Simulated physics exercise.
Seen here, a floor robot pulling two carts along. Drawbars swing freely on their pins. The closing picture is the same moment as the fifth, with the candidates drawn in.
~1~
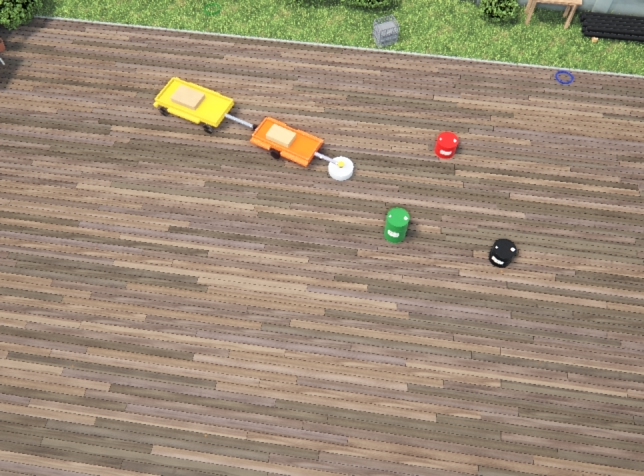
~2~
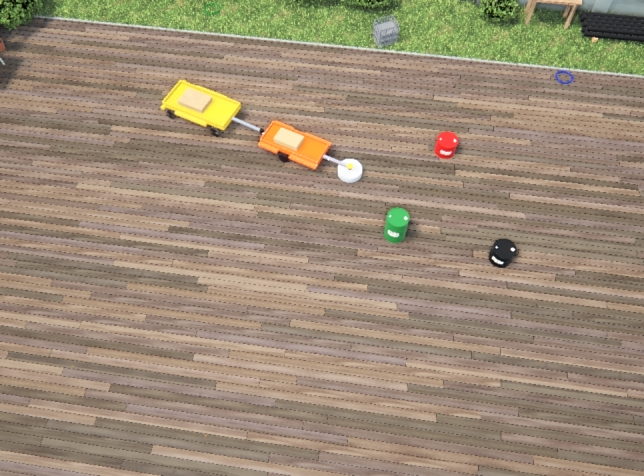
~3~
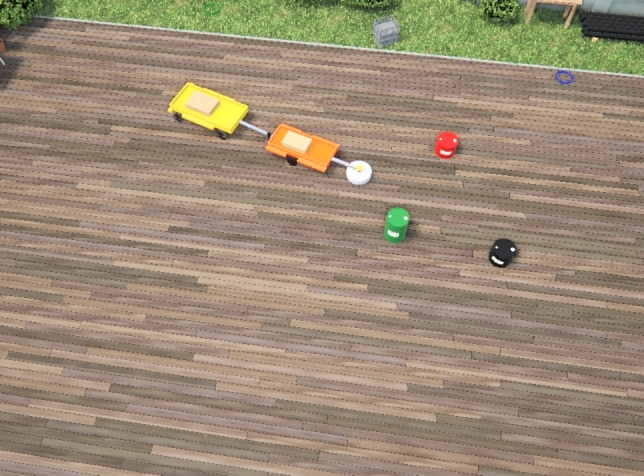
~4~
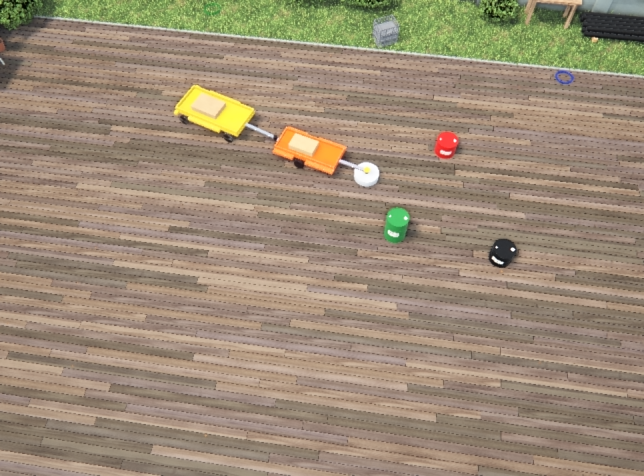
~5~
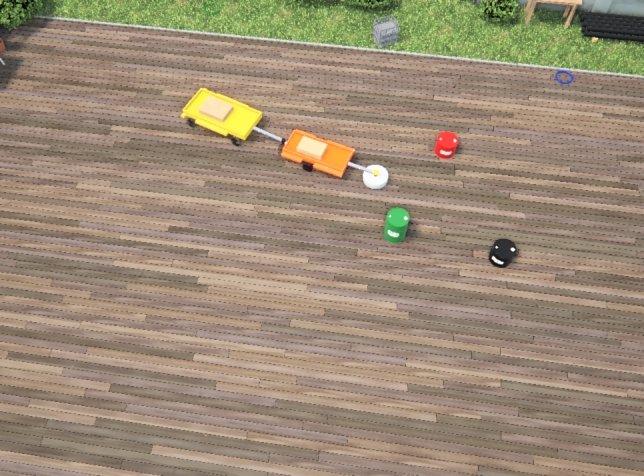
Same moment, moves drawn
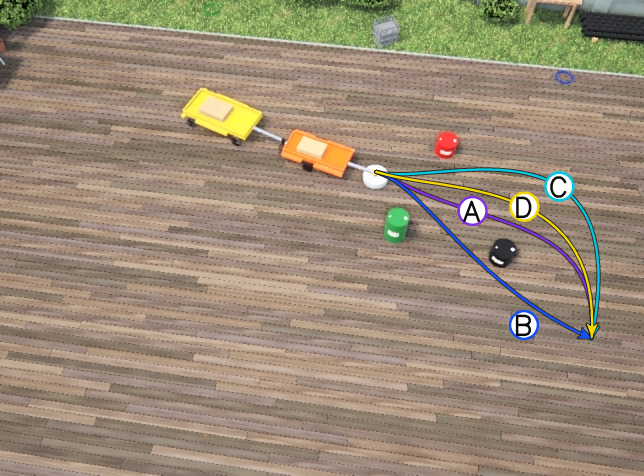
White floor robot pulling an orange cart and a yellow cart rightward across wooden planks, nearing red, green and black objects.
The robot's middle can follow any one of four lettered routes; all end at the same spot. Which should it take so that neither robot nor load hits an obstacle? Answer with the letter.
Everything gets past on D.
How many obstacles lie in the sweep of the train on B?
In all, two.
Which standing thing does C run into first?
The red tub.
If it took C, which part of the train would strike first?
It is the yellow cart.
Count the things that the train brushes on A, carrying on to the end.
In all, one.
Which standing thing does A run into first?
It meets the black tub.
On the copy, A from (376, 172) via (510, 224) to (592, 337); B from (376, 172) via (470, 253) to (592, 338); C from (376, 172) via (551, 182) to (592, 338); D from (376, 172) via (524, 207) to (592, 337).
On D. First, robot (480, 196), last cart (309, 148).
Then, robot (570, 252), last cart (403, 172).
Finally, robot (589, 341), last cart (476, 197); nothing has been touched.
By contrast, A meets the black tub; B meets the black tub and green drum; C meets the red tub.
